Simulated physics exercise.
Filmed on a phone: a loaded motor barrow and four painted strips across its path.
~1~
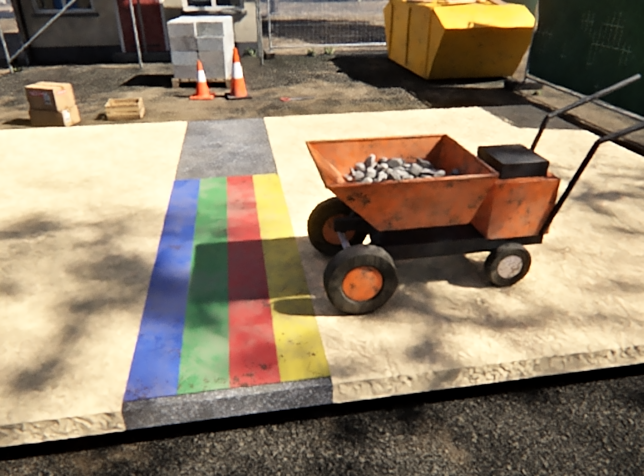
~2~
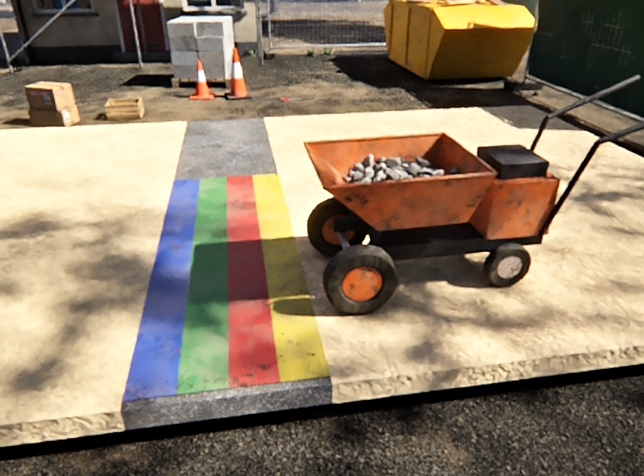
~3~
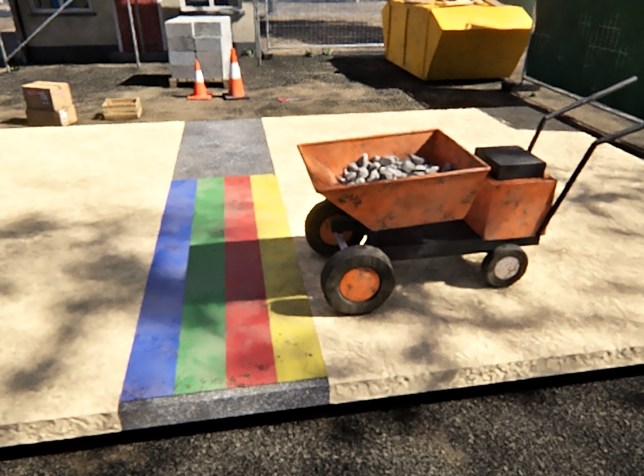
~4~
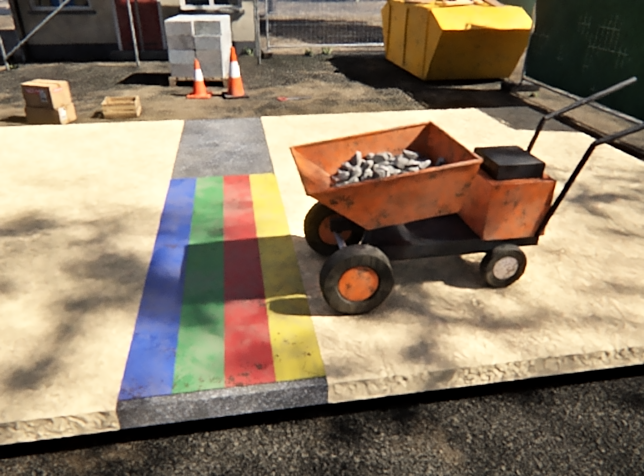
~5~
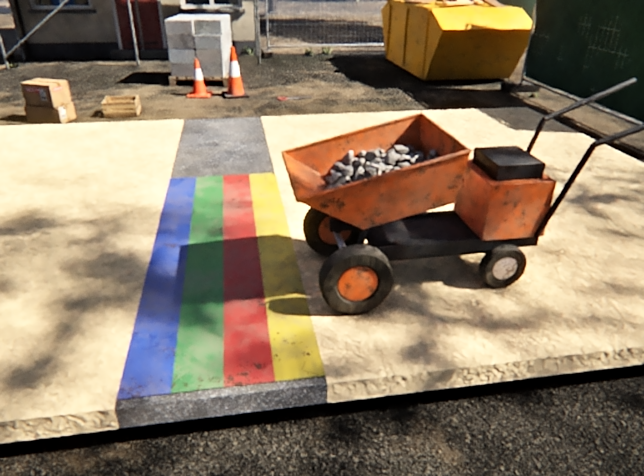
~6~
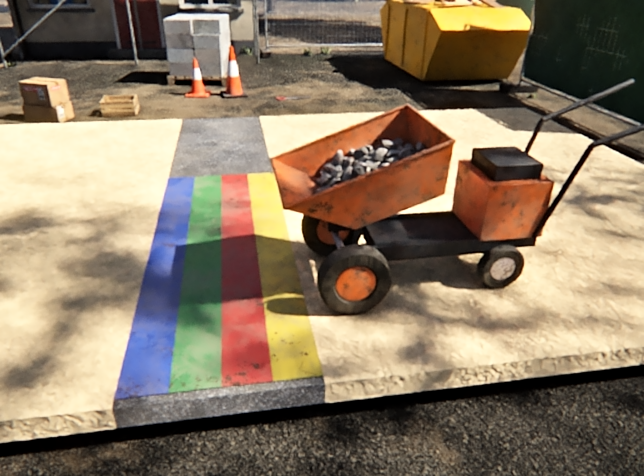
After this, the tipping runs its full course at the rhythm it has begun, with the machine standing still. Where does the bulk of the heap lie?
The green strip carries the most.
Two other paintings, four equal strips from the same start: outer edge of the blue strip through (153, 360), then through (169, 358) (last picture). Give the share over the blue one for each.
Near 40 % and 40 %.
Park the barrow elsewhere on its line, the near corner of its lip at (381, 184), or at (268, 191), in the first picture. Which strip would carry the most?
First the red one, then the blue one.
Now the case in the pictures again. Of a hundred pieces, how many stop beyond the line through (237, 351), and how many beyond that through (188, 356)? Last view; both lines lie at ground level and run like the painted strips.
The first gives 90 %, the second 40 %.
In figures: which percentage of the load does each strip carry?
Yellow strip near 0; red strip near 25; green strip near 45; blue strip near 30.
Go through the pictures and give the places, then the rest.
In the first picture, lip of the skip at (327, 187), level; top of the load at (403, 178), broken stones; yellow strip at (299, 342); red strip at (253, 347); green strip at (205, 352); blue strip at (156, 358).
In the second picture, lip of the skip at (325, 188), level; top of the load at (402, 177).
In the third picture, lip of the skip at (317, 191), tipped barely; top of the load at (406, 168).
In the fourth picture, lip of the skip at (308, 194), tipped a little; top of the load at (412, 172).
In the fifth picture, lip of the skip at (298, 200), tipped a little; top of the load at (404, 167).
In the sixth picture, lip of the skip at (285, 208), tipped clearly; top of the load at (397, 163); yellow strip at (292, 341); red strip at (245, 346); green strip at (198, 351); blue strip at (148, 356).
Soon after the last picture, skip tipped steeply; all in the skip.
A little later, skip tipped steeply; most in the skip; a small part over the red strip; a small part over the green strip.
Later still, skip tipped right over; a stray few over the yellow strip; about a quarter over the red strip; about half over the green strip; about a quarter over the blue strip; a stray few off the paint.
At rest, skip tipped right over; a stray few over the yellow strip; about a quarter over the red strip; about half over the green strip; about a quarter over the blue strip; a stray few off the paint.
